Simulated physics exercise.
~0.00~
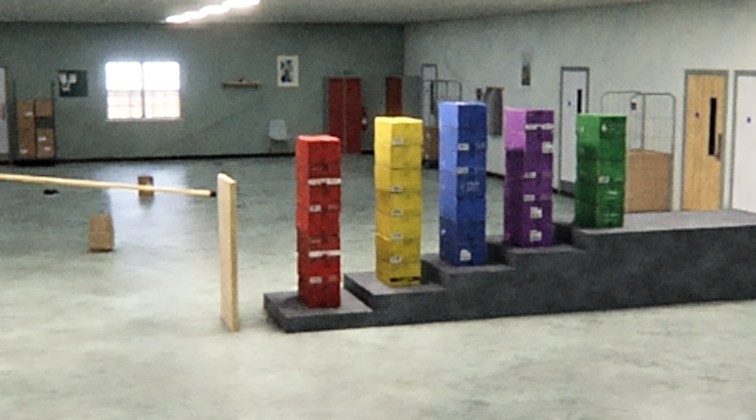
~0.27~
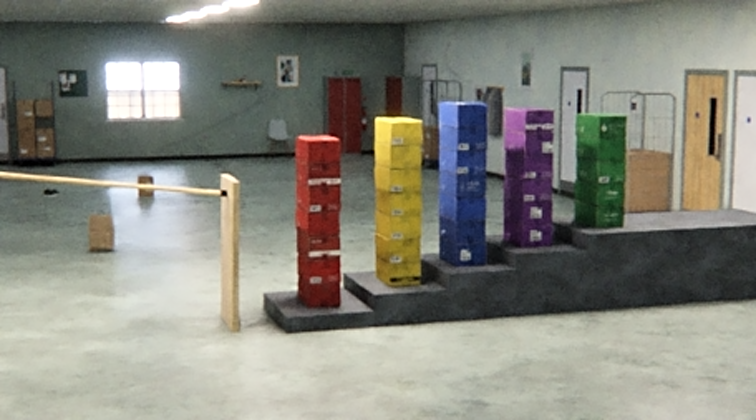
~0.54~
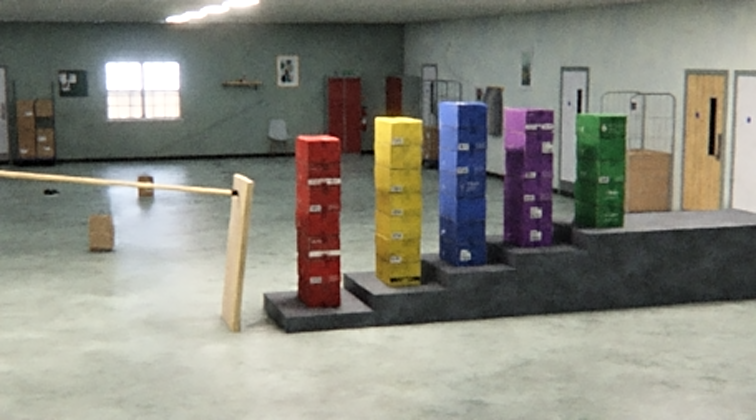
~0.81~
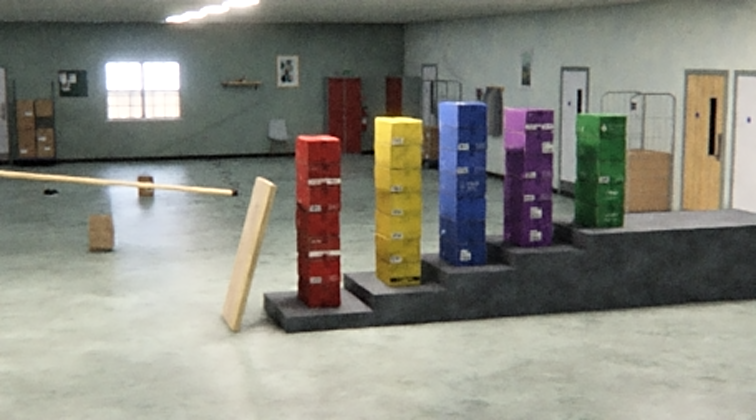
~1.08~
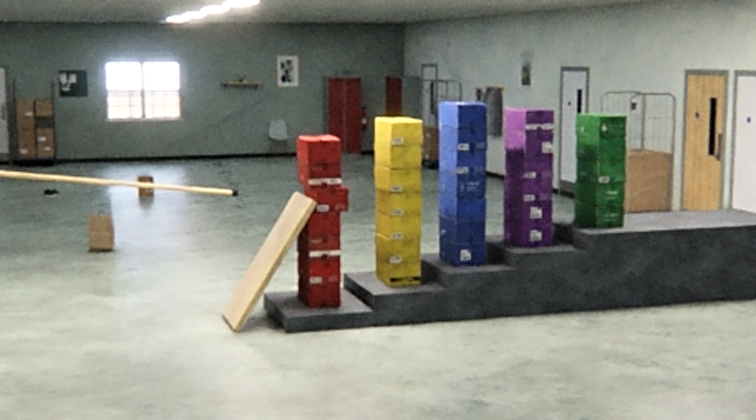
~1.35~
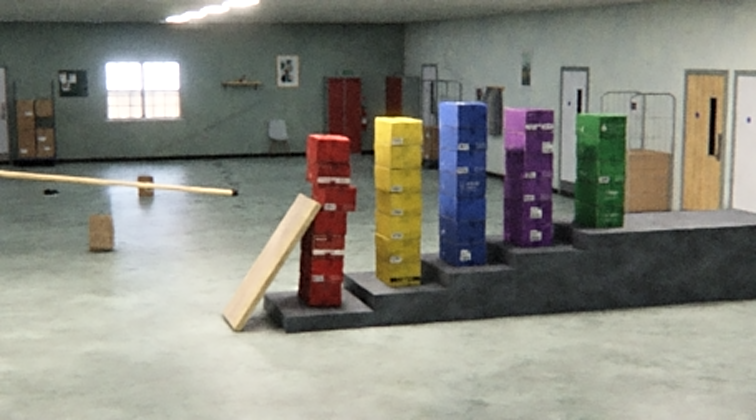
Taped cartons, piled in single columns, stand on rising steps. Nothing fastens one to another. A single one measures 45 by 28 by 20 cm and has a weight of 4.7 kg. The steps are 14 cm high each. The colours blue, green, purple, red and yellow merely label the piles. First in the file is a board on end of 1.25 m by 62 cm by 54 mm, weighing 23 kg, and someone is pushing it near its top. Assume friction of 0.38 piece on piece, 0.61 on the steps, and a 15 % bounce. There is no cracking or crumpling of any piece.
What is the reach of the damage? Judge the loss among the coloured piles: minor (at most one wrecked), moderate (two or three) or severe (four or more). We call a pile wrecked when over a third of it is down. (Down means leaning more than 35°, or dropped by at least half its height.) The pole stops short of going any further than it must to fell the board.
I expect four piles or beyond to go.
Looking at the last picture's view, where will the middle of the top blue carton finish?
I'd place it at about (556, 159) in the final view.
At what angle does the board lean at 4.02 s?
About 60 degrees from upright.
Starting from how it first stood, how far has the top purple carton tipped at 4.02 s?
Tilt from start: Approx. 40 degrees.
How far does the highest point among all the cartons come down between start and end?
Roughly 35 centimetres.
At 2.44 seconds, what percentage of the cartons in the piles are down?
0 percent by then.
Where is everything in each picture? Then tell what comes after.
In the first frame (places mark the middle of the side facing us), pole end (213, 194) 7 cm short, board 0° from upright; top blue carton (473, 116); top purple carton (540, 122); the rest undisturbed.
The second frame shows pole end (224, 194) 24 mm in, board 1° from upright; top red carton (324, 152).
The third frame shows pole end (234, 193) 11 cm in, board 7° from upright; top green carton (613, 127); the rest undisturbed.
The fourth frame shows pole end (235, 193) 12 cm in, stopped, board 16° from upright; top red carton (324, 152); the rest undisturbed.
The fifth frame shows pole end (235, 193) 12 cm in, stopped, board 33° from upright; top red carton (324, 152); one has shifted.
The sixth frame shows pole end (235, 193) 12 cm in, stopped, board 35° from upright; top red carton (333, 151) leaning 4°; top green carton (613, 127); steepest lean 4°, the carton at (334, 175); 7 disturbed, none down.
After 2.44 s, board 51° from upright; none of the 32 cartons down, 14 disturbed; top red carton leaning 25°, 9 cm lower; top yellow carton leaning 9°.
After 3.16 s, board 59° from upright; 11 of the 32 cartons down; top red carton leaning 42°, 34 cm lower; top yellow carton leaning 28°, 16 cm lower.
After 4.02 s, board 59° from upright; 28 of the 32 cartons down; top green carton leaning 52°, 38 cm lower; top blue carton leaning 48°, 38 cm lower.
At rest (5.0 s), board 59° from upright; 28 of the 32 cartons down; top green carton upside down; top blue carton leaning 46°, 43 cm lower. Wrecked, blue, green, purple, red and yellow. As the last picture would show them, middles, top blue carton near (556, 159).
